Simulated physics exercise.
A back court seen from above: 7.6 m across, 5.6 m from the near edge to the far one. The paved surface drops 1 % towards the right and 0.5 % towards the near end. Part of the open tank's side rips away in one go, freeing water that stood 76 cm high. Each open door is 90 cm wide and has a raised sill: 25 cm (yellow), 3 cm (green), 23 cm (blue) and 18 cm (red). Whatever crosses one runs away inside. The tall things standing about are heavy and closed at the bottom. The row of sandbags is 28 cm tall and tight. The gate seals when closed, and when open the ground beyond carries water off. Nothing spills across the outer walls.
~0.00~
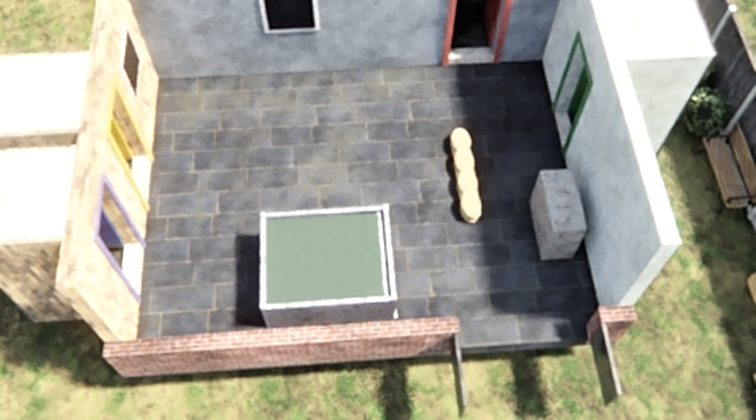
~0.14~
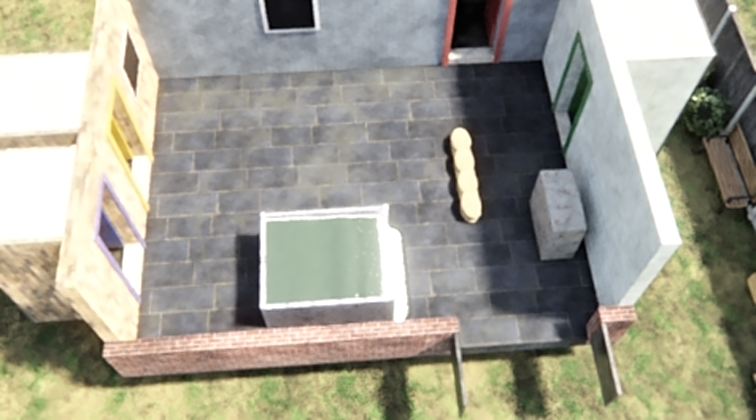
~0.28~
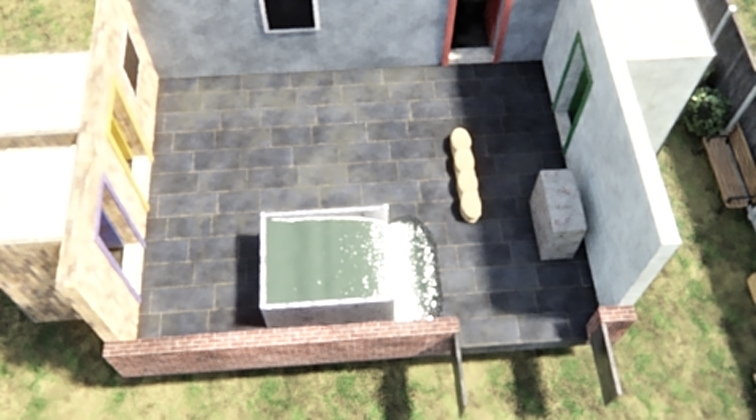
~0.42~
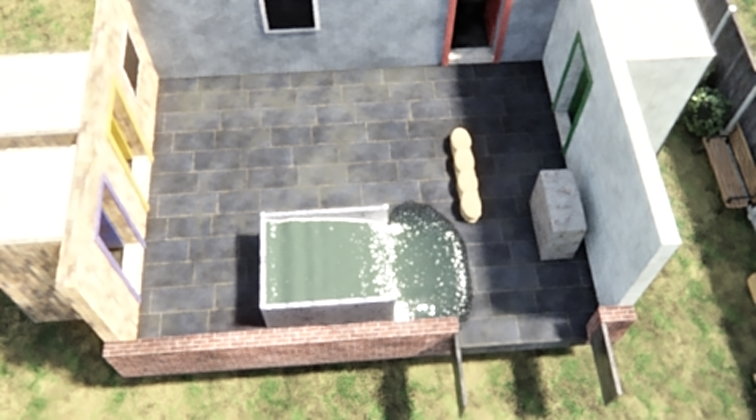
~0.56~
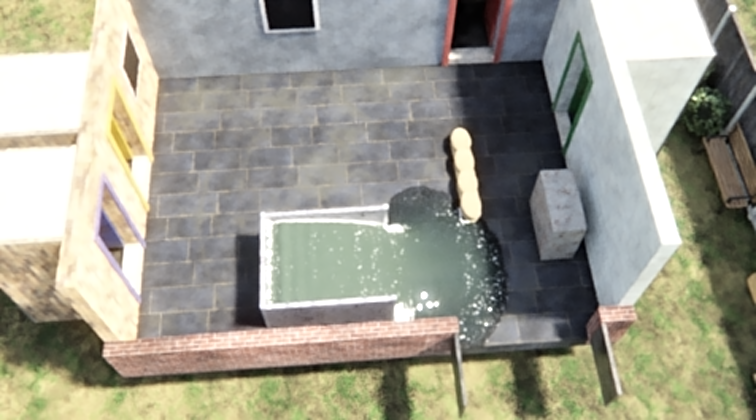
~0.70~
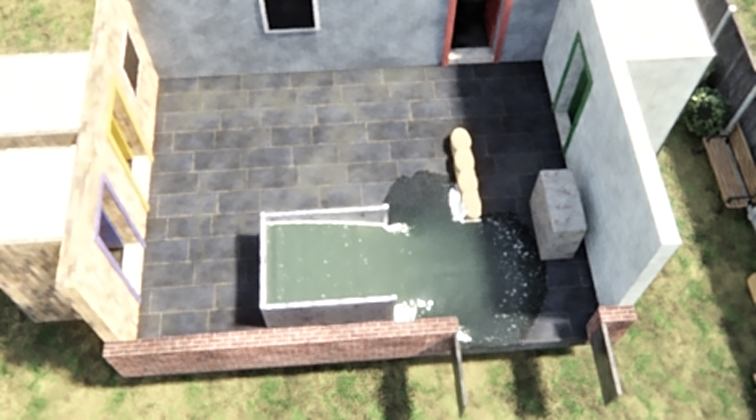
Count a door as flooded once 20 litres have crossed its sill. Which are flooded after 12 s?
The water let in: At the yellow door it keeps below the limit; at the green door it exceeds the limit; at the blue door it stays under the limit; at the red door it stays under the limit.
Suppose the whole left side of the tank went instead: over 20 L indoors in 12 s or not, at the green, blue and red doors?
Against that limit: Green over, blue above, red under.
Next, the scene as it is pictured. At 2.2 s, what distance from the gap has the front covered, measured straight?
Roughly 4.8 m.
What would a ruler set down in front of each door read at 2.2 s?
Depths in cm: Yellow 0, green 5, blue 0, red 0.
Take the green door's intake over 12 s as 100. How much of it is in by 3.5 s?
Some 10 per cent by then.
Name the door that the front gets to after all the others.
Last comes the blue one.
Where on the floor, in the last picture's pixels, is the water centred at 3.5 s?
Around (464, 214).
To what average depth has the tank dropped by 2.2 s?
Roughly 21 cm on average.
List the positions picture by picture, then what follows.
Still water, 76 cm deep, in the open tank at (327, 257), in the first picture.
The front is at (404, 319), 0.9 m from the gap at (387, 266); 0.4 m2 of floor is under water; 76 cm left at the back of the open tank, in the second picture.
Water pours out at (387, 267) and has run 1.1 m, to a hidden place; typically 13 cm deep outside, 76 cm at the open tank's back, in the third picture.
The front is at a hidden place, 1.5 m from the gap at (387, 268); 2.7 m2 of floor is under water; 71 cm left at the back of the open tank, in the fourth picture.
Water pours out at (387, 268) and has run 2.0 m, to (503, 296); typically 9 cm deep outside, 64 cm at the open tank's back, in the fifth picture.
The front is at (537, 251), 2.6 m from the gap at (387, 269); 6.1 m2 of floor is under water; 65 cm left at the back of the open tank, in the sixth picture.
After 1.4 s water covers 25 % of the floor and is deepest (40 cm) near (592, 324); yellow door not reached, green door not reached, blue door not reached, red door not reached.
After 2.2 s water covers 40 % of the floor and is deepest (44 cm) near (602, 324); yellow door not reached, green door 5 cm at the sill, 0 L in, blue door not reached, red door not reached.
After 3.5 s water covers 50 % of the floor and is deepest (26 cm) near (525, 68); yellow door not reached, green door 4 cm at the sill, 8 L in, blue door not reached, red door 13 cm at the sill, 0 L in.
After 7.0 s water covers 65 % of the floor and is deepest (10 cm) near (555, 118); yellow door not reached, green door 10 cm at the sill, 30 L in, blue door not reached, red door 7 cm at the sill, 1 L in.
After 12.0 s water covers 90 % of the floor and is deepest (8 cm) near (602, 324); yellow door 2 cm at the sill, 0 L in, green door 5 cm at the sill, 84 L in, blue door 3 cm at the sill, 0 L in, red door 3 cm at the sill, 1 L in.
